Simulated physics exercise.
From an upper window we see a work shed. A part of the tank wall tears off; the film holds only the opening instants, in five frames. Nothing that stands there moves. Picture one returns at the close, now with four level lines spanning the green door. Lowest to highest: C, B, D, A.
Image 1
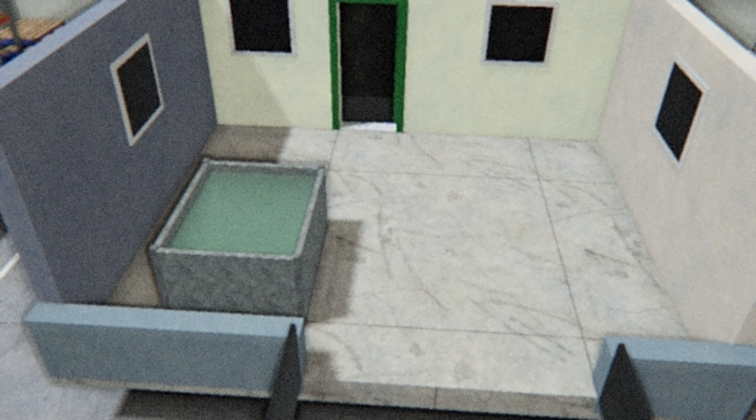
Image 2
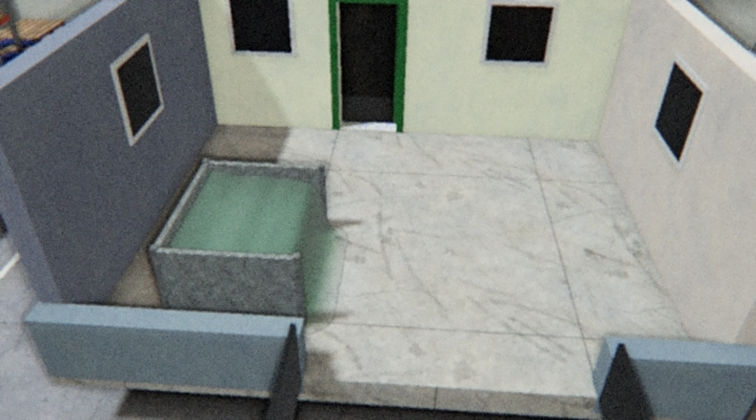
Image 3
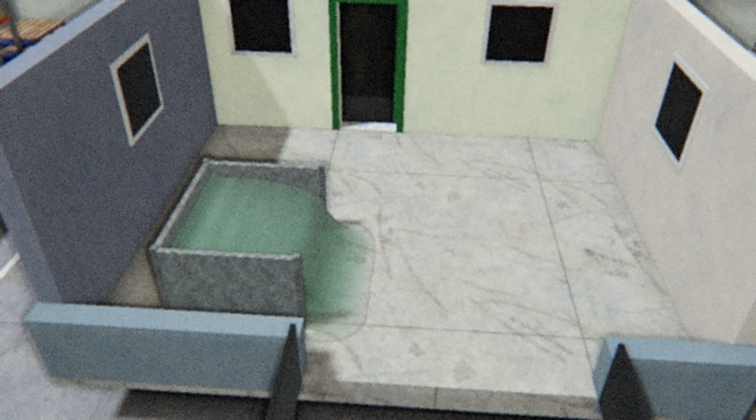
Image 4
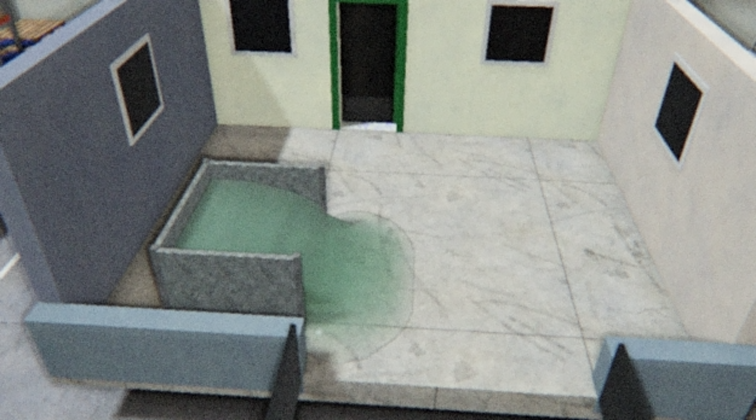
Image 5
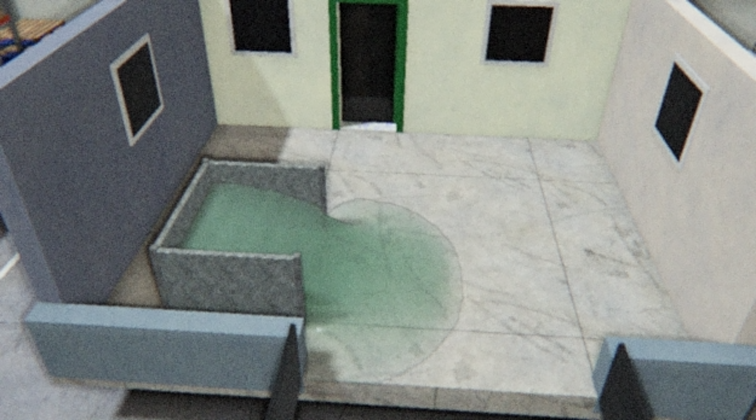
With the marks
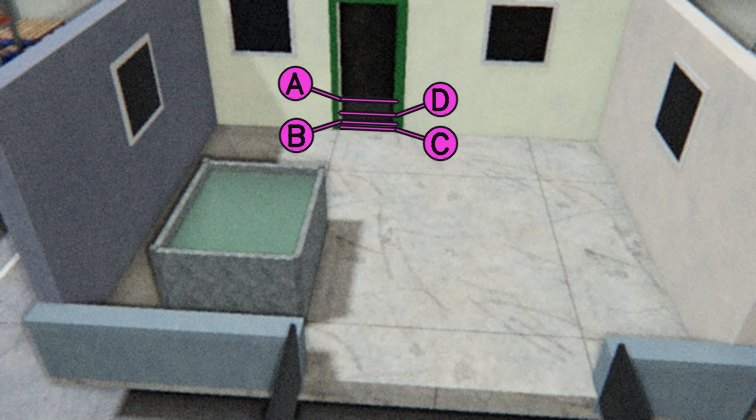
Green water pours from the right side of a stone tank and spreads across the pale floor.
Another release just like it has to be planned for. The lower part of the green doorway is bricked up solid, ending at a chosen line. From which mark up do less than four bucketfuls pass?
I would pick height C.
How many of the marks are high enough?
All of the four.
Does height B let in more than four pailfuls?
No, that is safe.
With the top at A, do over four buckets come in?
No.
On the marked copy, A at (368, 100); B at (368, 123); C at (368, 128); D at (368, 114); from the bottom up C, B, D, A.
With A, nothing gets over.
With B, nothing gets over.
With C, a splash gets over, under a bucket.
With D, nothing gets over.
